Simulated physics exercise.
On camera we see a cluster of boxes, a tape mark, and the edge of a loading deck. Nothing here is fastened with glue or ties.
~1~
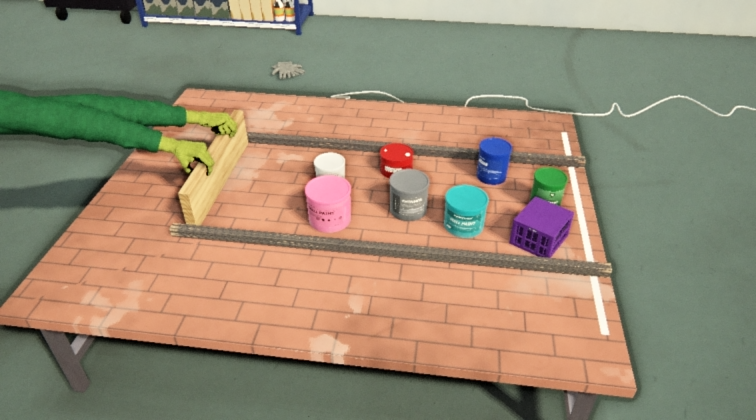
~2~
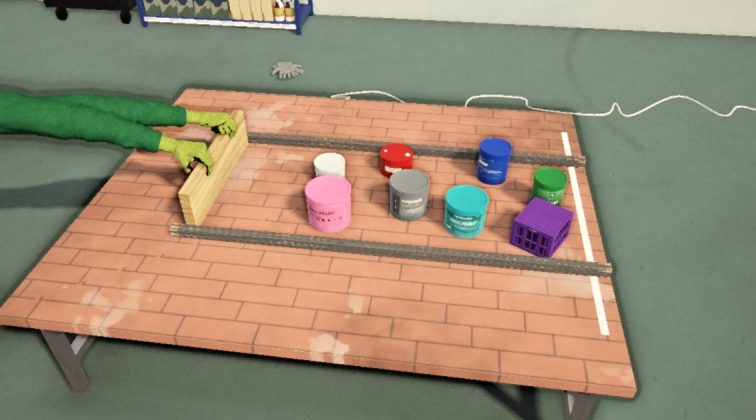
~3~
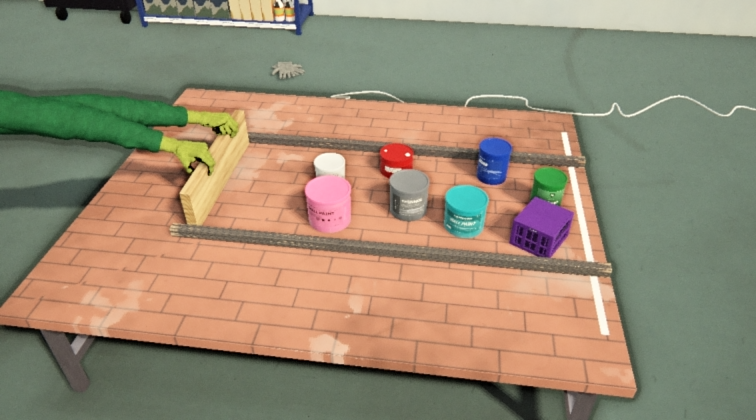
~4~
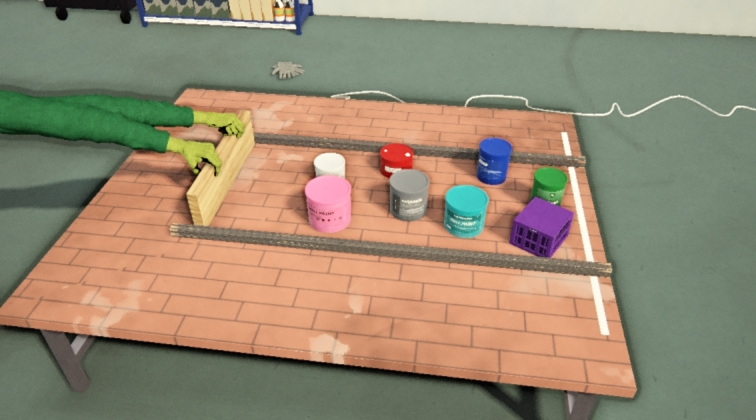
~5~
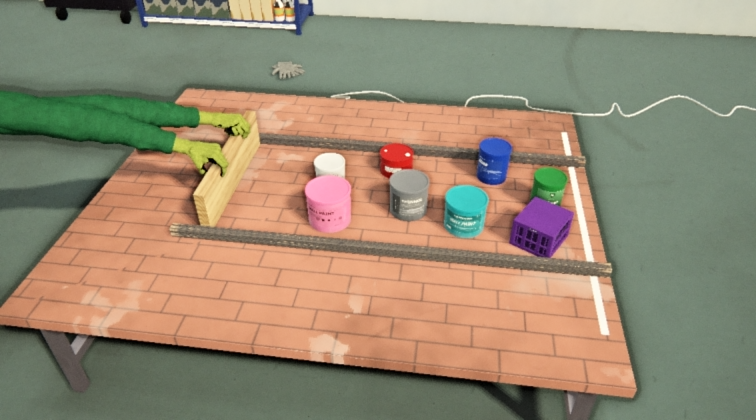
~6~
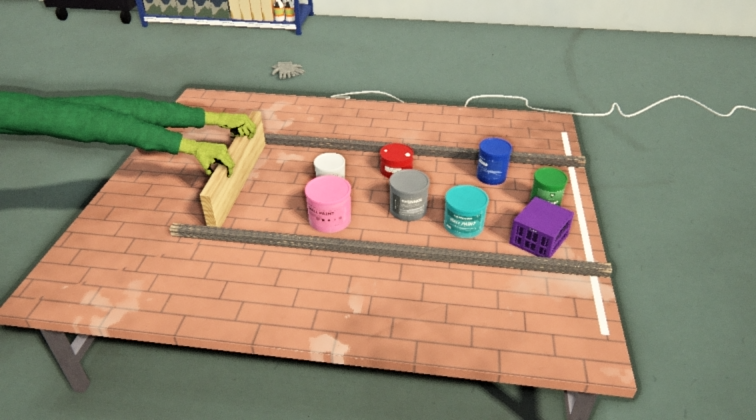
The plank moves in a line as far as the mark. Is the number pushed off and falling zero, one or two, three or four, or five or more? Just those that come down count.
It is five or more.
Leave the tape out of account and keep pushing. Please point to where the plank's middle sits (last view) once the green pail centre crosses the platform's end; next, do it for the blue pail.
Middle approx. at (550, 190), then approx. at (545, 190).
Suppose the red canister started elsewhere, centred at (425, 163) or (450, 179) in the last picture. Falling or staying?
Observed in order: Try one, it does not remain; try two, it does not remain.
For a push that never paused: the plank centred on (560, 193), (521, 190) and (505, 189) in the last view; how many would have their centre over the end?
4, 0 and 0.
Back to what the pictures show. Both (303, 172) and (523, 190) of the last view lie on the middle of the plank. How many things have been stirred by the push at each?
I get 0 at the one place and 8 at the other.
Soon after, none off yet; green pail at rest near (548, 191); purple crate at rest near (541, 228); blue pail at rest near (493, 162).
In the end, the number that fall off is five or more; gone, white pail, pink pail, red canister, grey pail, turquoise pail, blue pail, purple crate and green pail.
